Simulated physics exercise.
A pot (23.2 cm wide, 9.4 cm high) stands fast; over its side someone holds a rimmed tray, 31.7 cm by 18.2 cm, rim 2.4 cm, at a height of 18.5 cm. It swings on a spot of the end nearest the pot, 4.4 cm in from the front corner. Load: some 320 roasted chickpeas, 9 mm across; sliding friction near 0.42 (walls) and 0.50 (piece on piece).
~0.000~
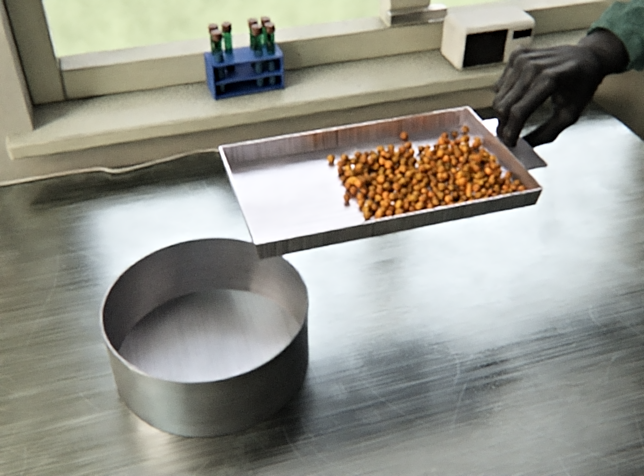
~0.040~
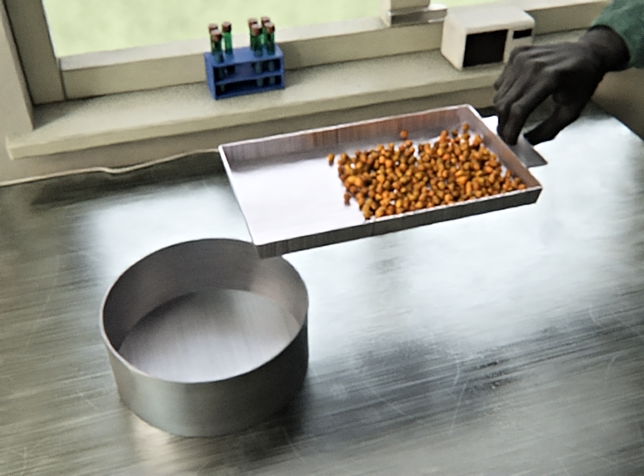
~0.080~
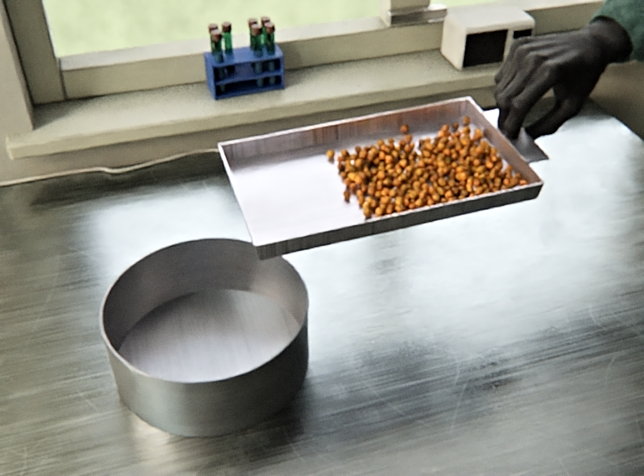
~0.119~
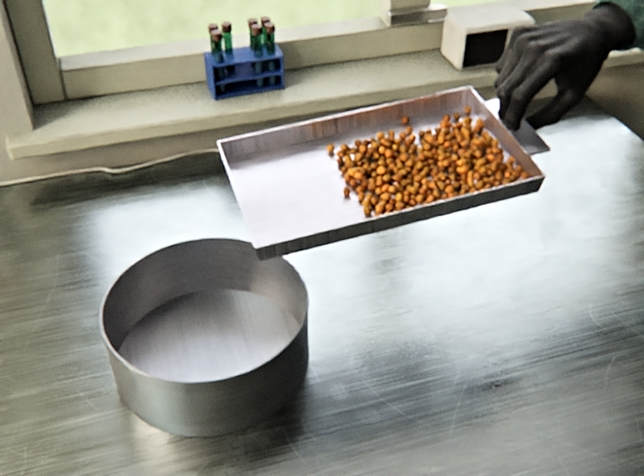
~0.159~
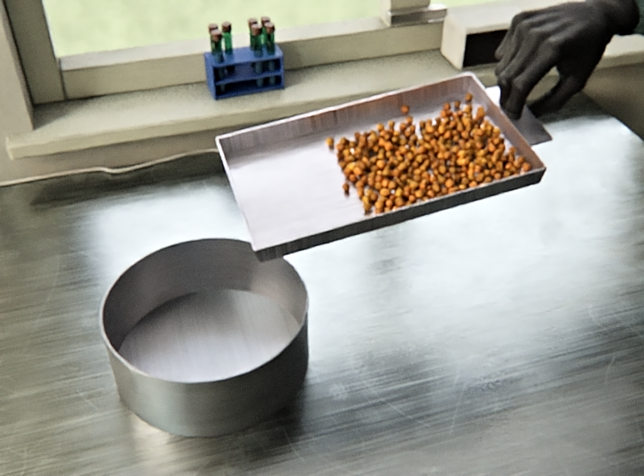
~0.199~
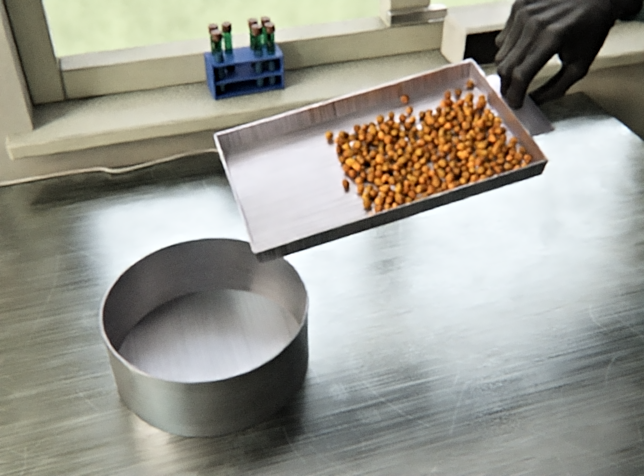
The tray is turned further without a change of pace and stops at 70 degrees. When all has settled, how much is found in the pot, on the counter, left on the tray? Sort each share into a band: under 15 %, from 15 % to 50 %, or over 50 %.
Pot: From 15 % to 50 %; counter: Under 15 %; tray: Over 50 %.
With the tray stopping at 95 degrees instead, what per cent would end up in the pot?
You'd end up with some 90 % in the pot.
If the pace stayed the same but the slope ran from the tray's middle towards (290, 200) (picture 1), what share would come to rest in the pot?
Something like 40 per cent of the pieces.
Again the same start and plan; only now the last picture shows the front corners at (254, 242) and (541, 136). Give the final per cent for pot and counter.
You'd end with pot at 40 and counter at 5.
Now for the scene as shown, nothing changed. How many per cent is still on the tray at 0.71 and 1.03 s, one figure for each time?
First 100, then 85.
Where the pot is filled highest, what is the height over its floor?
Height: Approx. 2.0 cm.
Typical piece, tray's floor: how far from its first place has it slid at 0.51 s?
By then it sits near 3 cm from where it began.
After 0.51 s, tilt 41 degrees; the tray holds 100 %, the pot 0 %.
After 0.71 s, tilt 60 degrees; the tray holds 100 %, the pot 0 %.
After 1.03 s, tilt 70 degrees; the tray holds 85 %, the pot 10 %.
By 2.4 s all is still; pot 35 %, counter 5 %, tray 60 %.
